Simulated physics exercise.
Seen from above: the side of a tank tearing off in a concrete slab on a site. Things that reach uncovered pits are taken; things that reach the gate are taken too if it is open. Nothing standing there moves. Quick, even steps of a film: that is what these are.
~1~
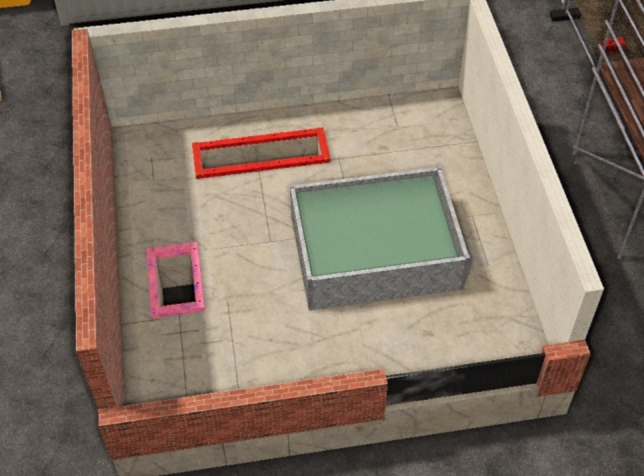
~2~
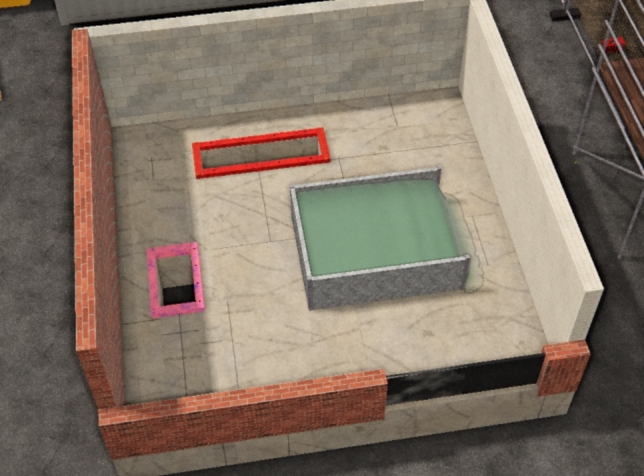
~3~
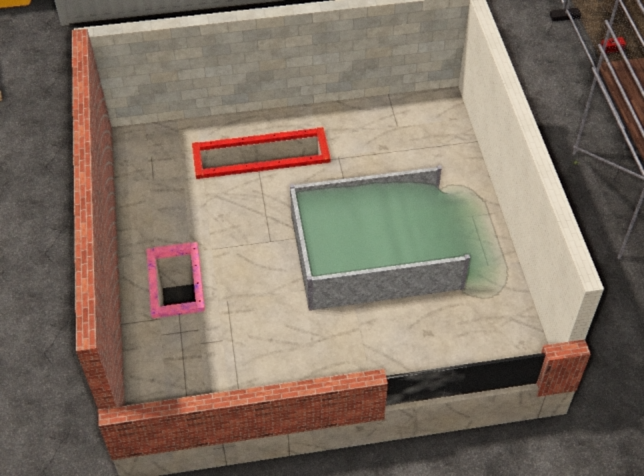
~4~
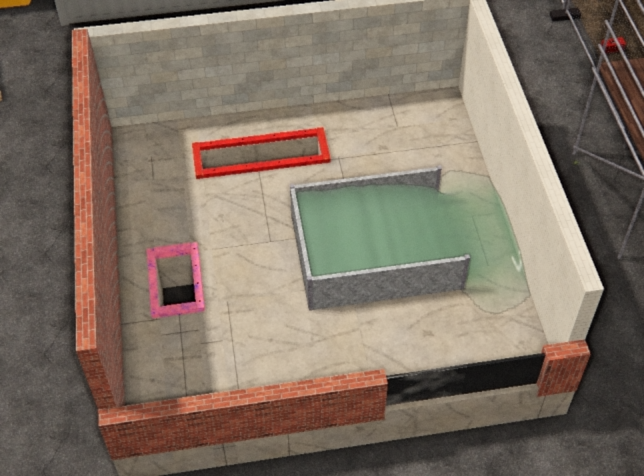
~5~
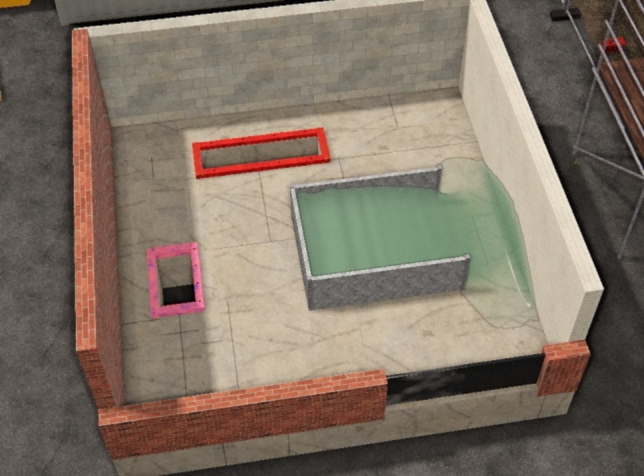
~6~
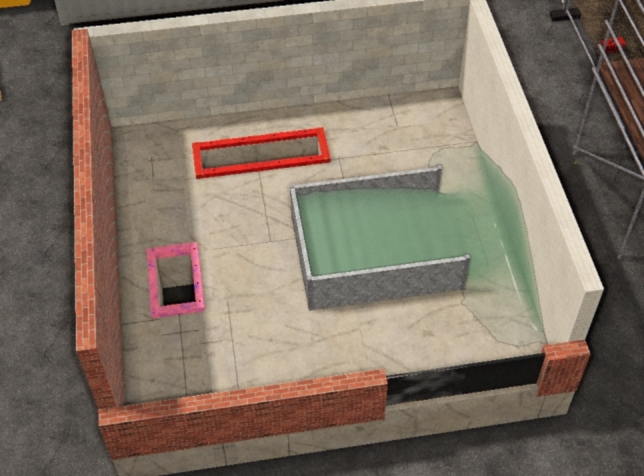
The clip shows a grey tank of green water on a walled concrete slab; its right side opens, and water pours out rightward, spreading across the floor to the pale wall and along its base.
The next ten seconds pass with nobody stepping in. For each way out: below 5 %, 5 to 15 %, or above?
In order: The gate claims a light share - short of five per cent; the red pit claims a light share - short of five per cent; the pink pit claims a light share - short of five per cent.
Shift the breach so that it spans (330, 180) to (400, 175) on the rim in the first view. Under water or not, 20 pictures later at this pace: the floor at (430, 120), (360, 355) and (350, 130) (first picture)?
Well, the first is hit by the spill, the next missed by the spill, the last hit by the spill.
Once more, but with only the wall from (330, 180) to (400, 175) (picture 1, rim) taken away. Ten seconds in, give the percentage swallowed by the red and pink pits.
Red: 10 percent; pink: 0 percent.
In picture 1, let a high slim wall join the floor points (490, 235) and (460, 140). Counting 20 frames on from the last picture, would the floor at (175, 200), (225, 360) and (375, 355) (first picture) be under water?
Going one after another, I'd say kept clear of the flood, then reached by the flood, then reached by the flood.
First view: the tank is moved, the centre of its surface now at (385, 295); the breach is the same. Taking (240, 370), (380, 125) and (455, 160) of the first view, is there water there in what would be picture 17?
Outcome, in sequence: Unwetted, wetted, wetted.
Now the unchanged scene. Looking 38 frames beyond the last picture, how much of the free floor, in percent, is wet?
My best guess is some 90 %.
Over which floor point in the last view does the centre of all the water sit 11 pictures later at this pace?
Close to (434, 243), I reckon.
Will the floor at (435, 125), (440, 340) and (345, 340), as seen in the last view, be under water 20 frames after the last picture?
Listed points: Inundated / inundated / inundated.
A moment on, water covers 15 % of the floor; the gate 0 %, the red pit 0 %, the pink pit 0 %.
Next, water covers 30 % of the floor; the gate 0 %, the red pit 0 %, the pink pit 0 %.
Then, water covers 60 % of the floor; the gate 0 %, the red pit 0 %, the pink pit 0 %.
Later, water covers 90 % of the floor; the gate 0 %, the red pit 2 %, the pink pit 0 %.
In the end, water covers 95 % of the floor; the gate 0 %, the red pit 2 %, the pink pit 2 %.
